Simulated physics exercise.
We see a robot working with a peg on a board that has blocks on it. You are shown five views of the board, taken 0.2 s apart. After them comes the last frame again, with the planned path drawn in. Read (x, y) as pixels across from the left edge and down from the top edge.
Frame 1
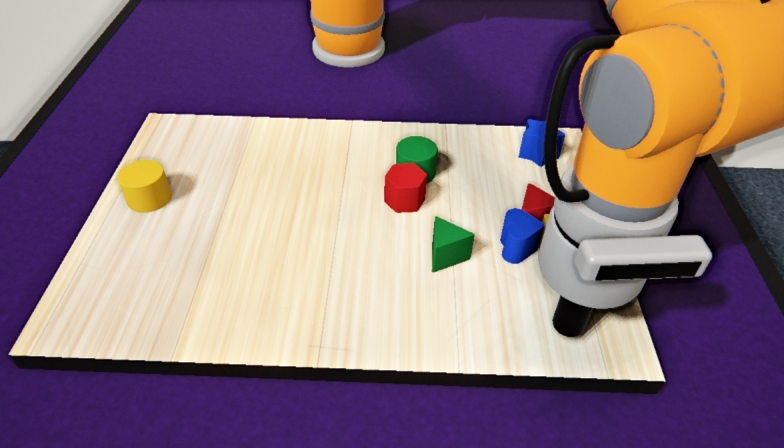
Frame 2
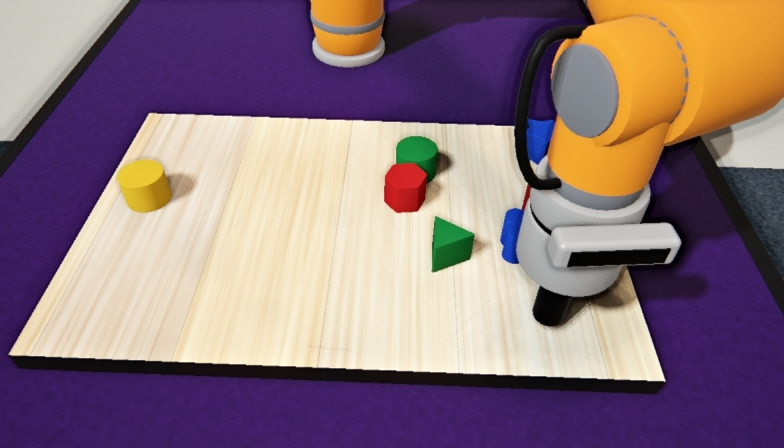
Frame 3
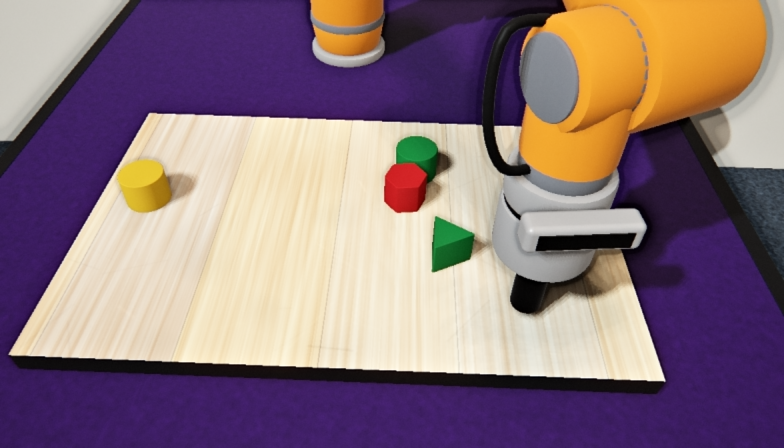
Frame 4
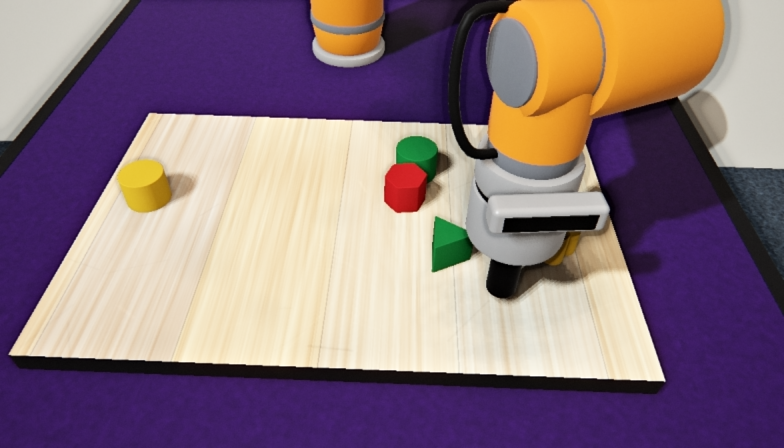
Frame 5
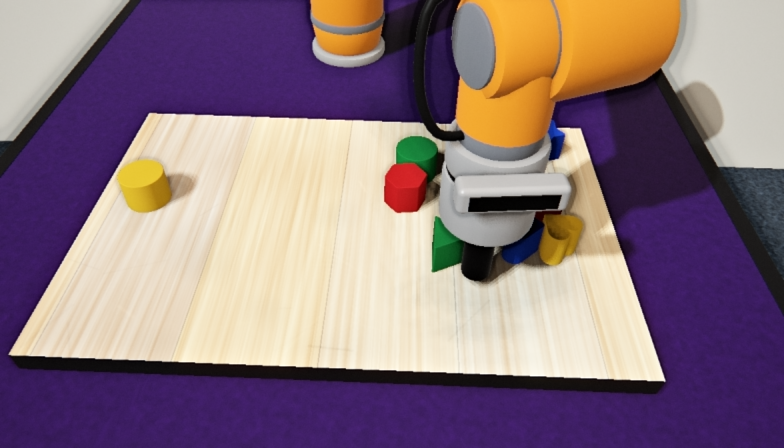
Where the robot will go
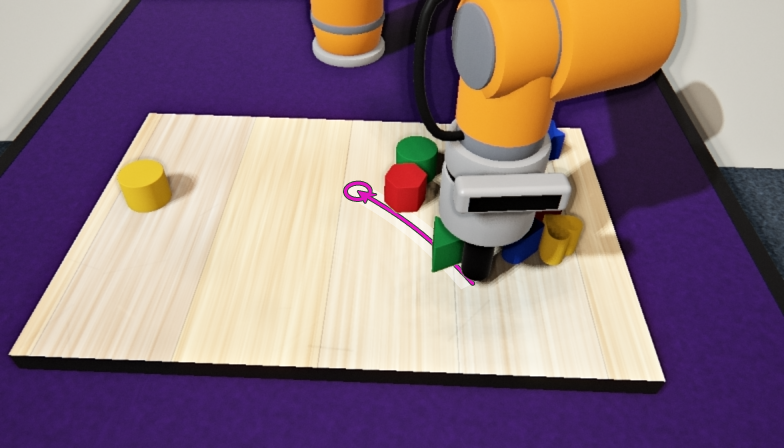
At the start, an orange and gray robot arm holds a black peg near the right edge of a wooden board scattered with colored blocks. The arm moves steadily left and slightly away from the viewer, bringing the peg beside the green triangular block, while the red and green blocks stay still.
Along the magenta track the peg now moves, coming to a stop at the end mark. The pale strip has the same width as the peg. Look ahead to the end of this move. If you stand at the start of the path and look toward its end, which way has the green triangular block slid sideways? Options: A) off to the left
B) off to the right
Option A.
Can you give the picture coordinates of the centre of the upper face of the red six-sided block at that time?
It sits at (387, 154).
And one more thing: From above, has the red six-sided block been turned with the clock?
In short: Yes.
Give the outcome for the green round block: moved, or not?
That block will leave its spot.
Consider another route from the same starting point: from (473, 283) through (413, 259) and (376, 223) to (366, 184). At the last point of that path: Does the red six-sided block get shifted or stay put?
It keeps its spot.
The line goes from (473, 283) over (417, 230) to (358, 191).
On the path given first. One third of the way, peg (437, 234); green triangular block (417, 207), turned 25° anticlockwise.
Two thirds of the way, peg (398, 204); red six-sided block (398, 165), turned 35° clockwise; green round block (418, 145); green triangular block (374, 179).
At the end, peg (358, 179); red six-sided block (387, 154), turned 85° clockwise; green round block (421, 142); green triangular block (334, 160), turned 35° anticlockwise; blue heart unmoved.
